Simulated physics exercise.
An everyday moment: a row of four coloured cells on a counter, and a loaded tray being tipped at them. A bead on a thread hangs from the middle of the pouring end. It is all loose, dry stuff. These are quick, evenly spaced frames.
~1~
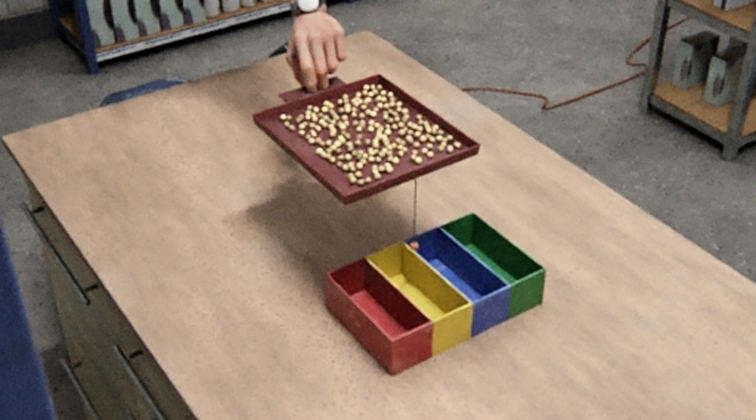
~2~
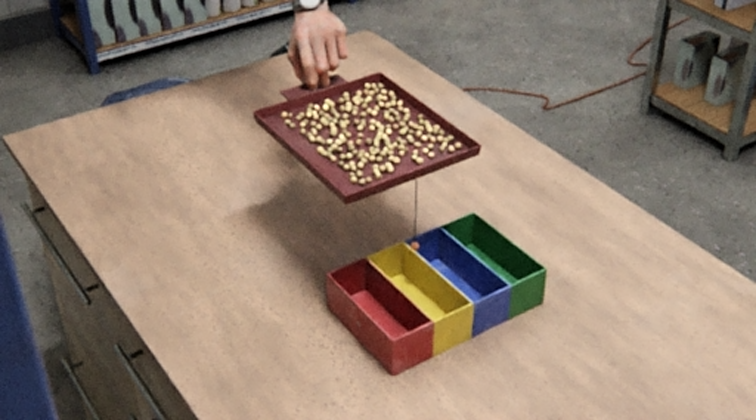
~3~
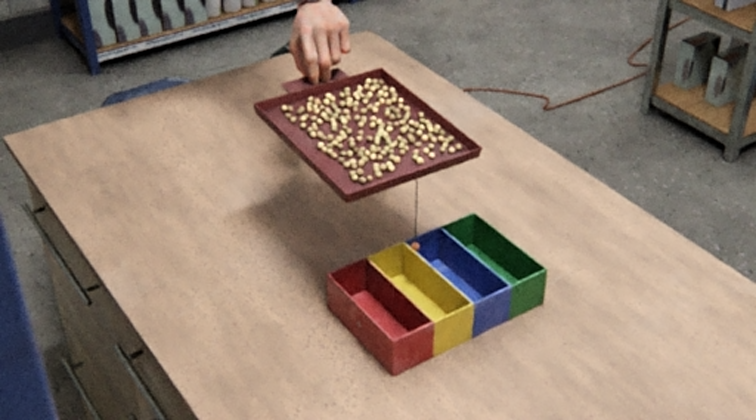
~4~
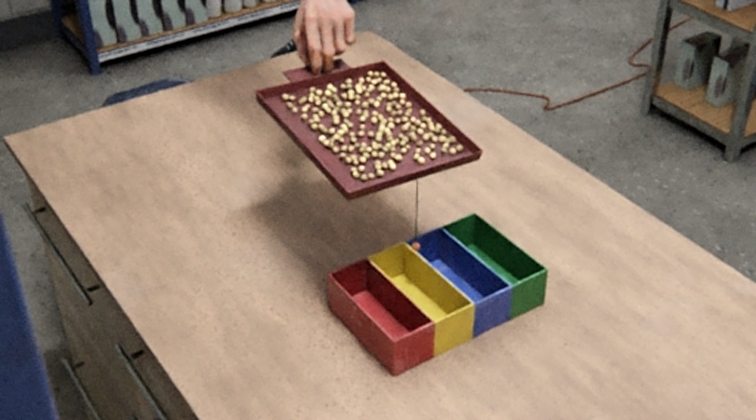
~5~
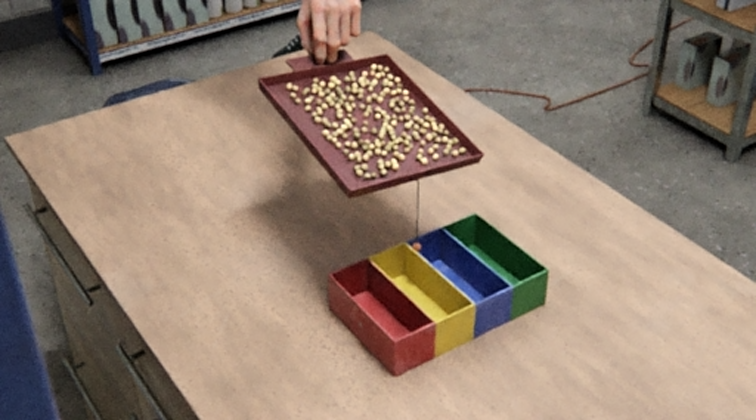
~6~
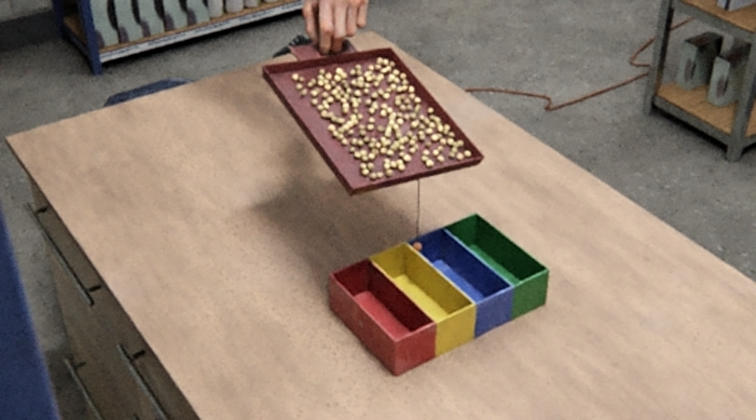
A dark red square tray covered with pale beans is held by one hand above a wooden worktable, seen from above at an angle in a workshop with metal shelving behind. Below it sits an open box with red, yellow, blue and green cells from left to right, near a small orange bead on a thread. The hand raises the tray's back edge, steepening its slope toward the viewer, and the beans shift slightly; the camera stays still.
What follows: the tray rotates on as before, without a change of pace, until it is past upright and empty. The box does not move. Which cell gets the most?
Fullest: The green cell.
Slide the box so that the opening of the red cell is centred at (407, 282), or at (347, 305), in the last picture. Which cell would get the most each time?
First the blue cell, then that green cell.
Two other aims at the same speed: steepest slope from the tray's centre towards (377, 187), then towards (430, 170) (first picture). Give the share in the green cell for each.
First some 0, then 50 per cent.
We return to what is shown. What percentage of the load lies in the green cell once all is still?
It comes to 90 per cent or so.
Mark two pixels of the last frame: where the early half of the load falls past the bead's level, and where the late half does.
At about (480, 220), then at (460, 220).
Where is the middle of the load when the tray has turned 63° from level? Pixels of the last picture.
Close to (455, 157).
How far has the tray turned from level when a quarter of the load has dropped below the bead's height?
At some 85 degrees.
Shortly afterwards, tray tipped steeply; the bulk on the tray; a little in the green cell; a little falling or outside the box.
Next, tray tipped past a quarter turn; near a quarter on the tray; near two thirds in the green cell; a little in the blue cell; near a quarter falling or outside the box.
Some moments later, tray tipped past a quarter turn; the bulk in the green cell; a little in the blue cell; only a few falling or outside the box.
In the end, tray tipped past a quarter turn; the bulk in the green cell; a little in the blue cell; none at all in the red cell; none at all in the yellow cell; only a few outside the box.
